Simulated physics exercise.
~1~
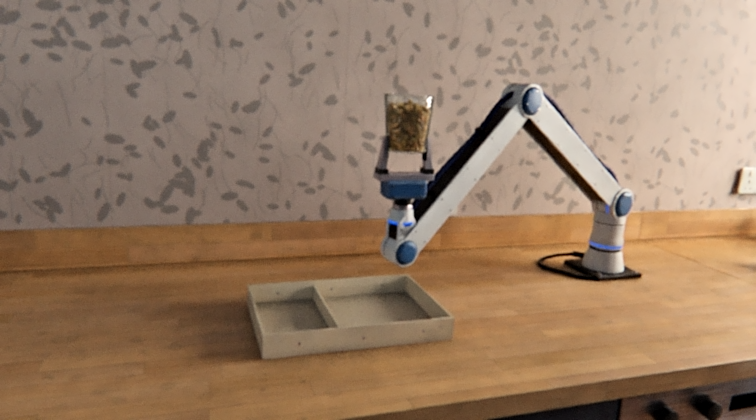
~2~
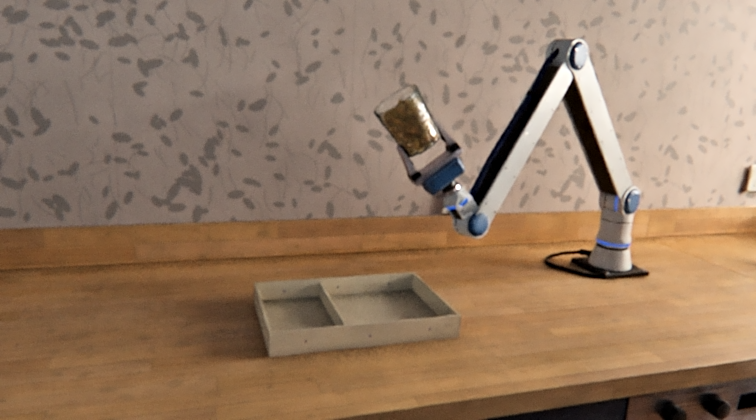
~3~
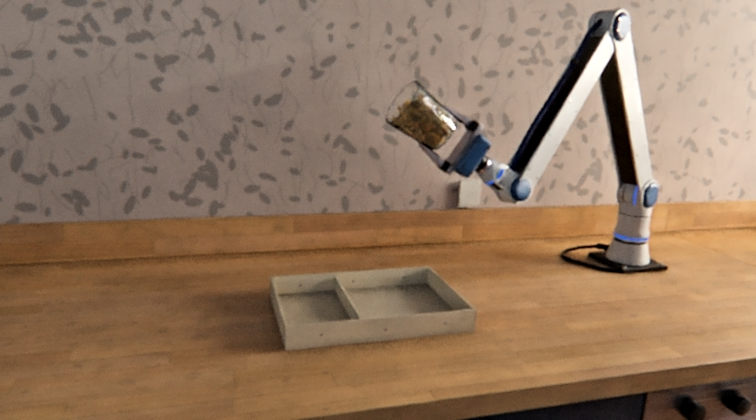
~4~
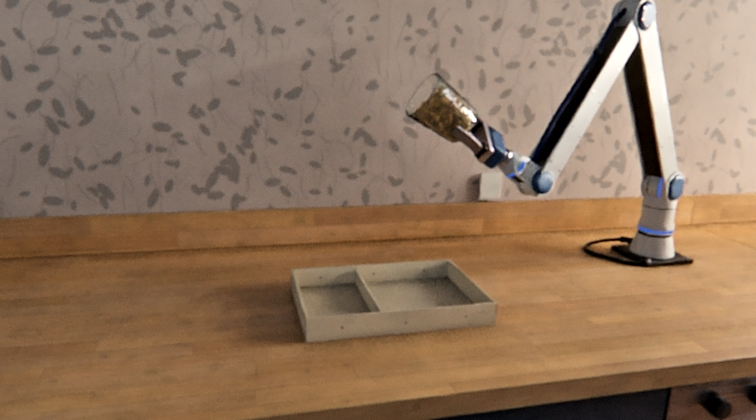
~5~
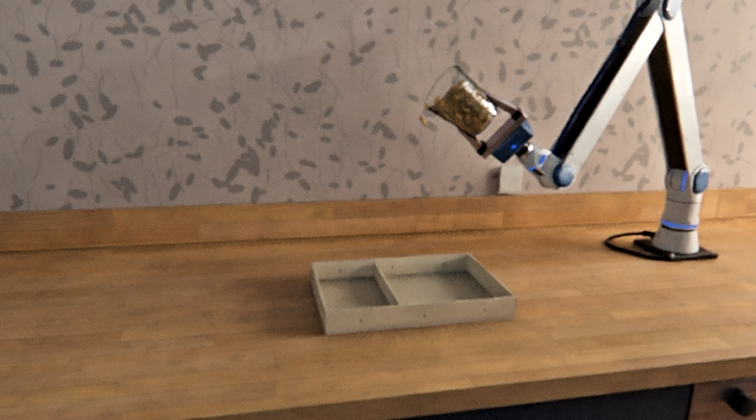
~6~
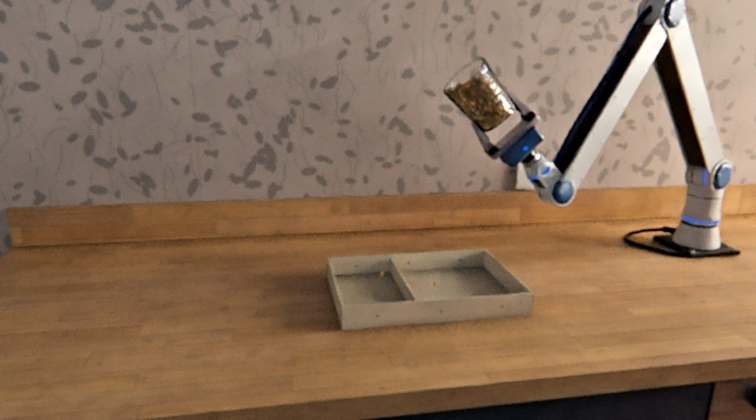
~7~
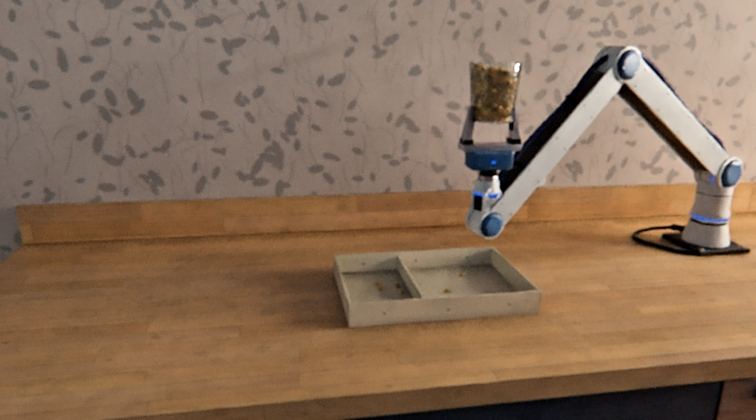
A white and blue robot arm lifted a clear beaker of dried chickpeas and tilted it to the left above a divided tray on a wooden counter, then turned it upright again, leaving a few scattered in the tray and the beaker still well filled.
